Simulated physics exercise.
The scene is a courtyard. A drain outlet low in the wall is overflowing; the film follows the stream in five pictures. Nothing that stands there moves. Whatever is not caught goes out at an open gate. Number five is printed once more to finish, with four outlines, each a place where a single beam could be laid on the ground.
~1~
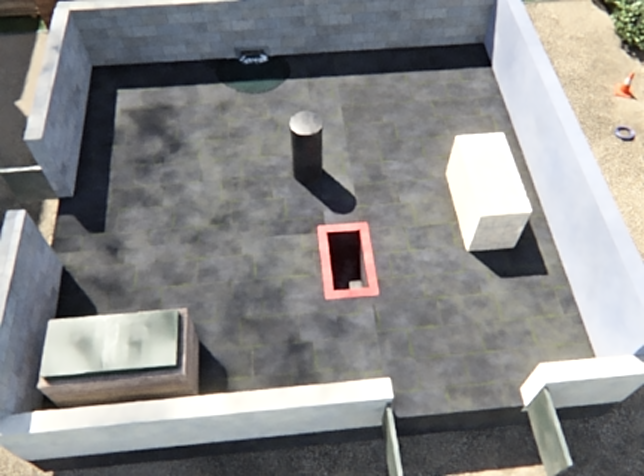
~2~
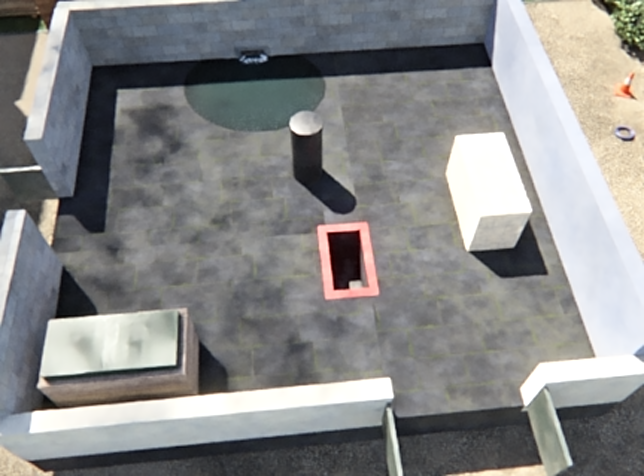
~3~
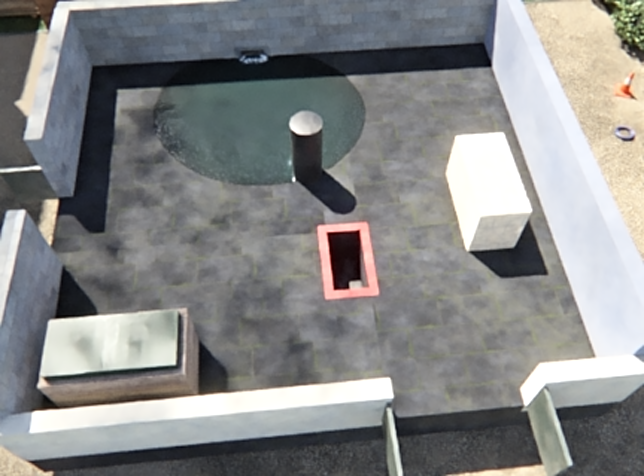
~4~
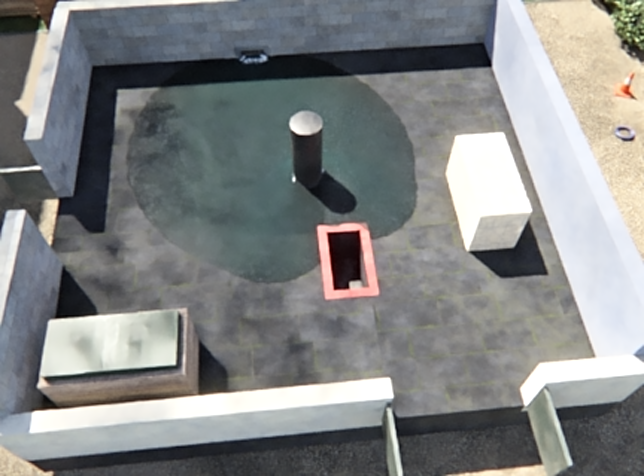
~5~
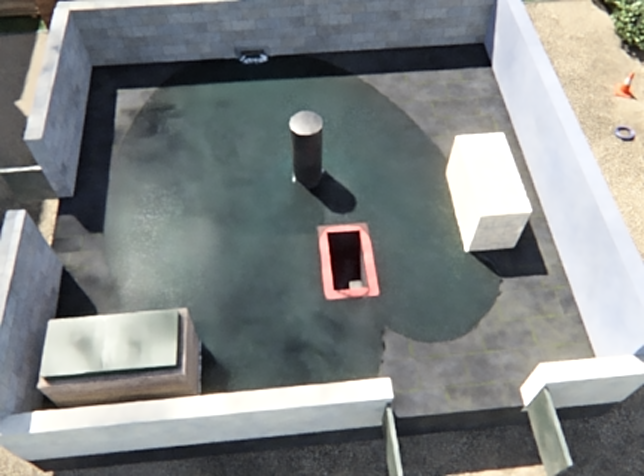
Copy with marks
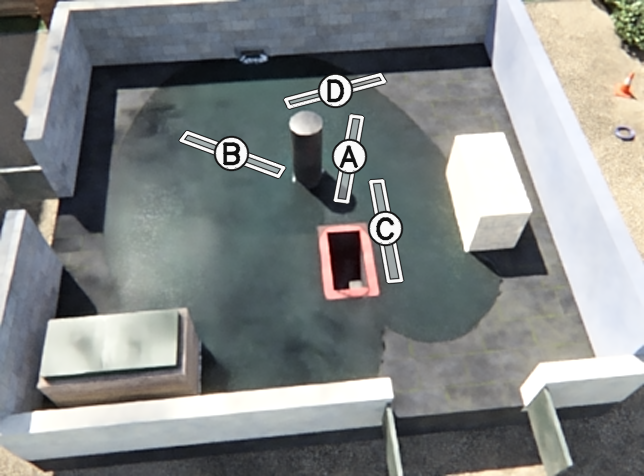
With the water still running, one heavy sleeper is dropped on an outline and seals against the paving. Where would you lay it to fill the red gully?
C beats the others.
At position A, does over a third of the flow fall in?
No, it does not.
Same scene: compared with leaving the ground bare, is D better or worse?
Worse.
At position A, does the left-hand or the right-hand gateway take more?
More leaves on the right.
On the marked copy, A from (341, 200) to (356, 116); B from (184, 136) to (280, 172); C from (395, 280) to (376, 181); D from (287, 103) to (382, 78).
With A, about 16 % of the stream runs into the red gully, about 83 % out by the gates.
With B, about 14 % of the stream runs into the red gully, about 85 % out by the gates.
With C, about 25 % of the stream runs into the red gully, about 73 % out by the gates.
With D, about 13 % of the stream runs into the red gully, about 86 % out by the gates.
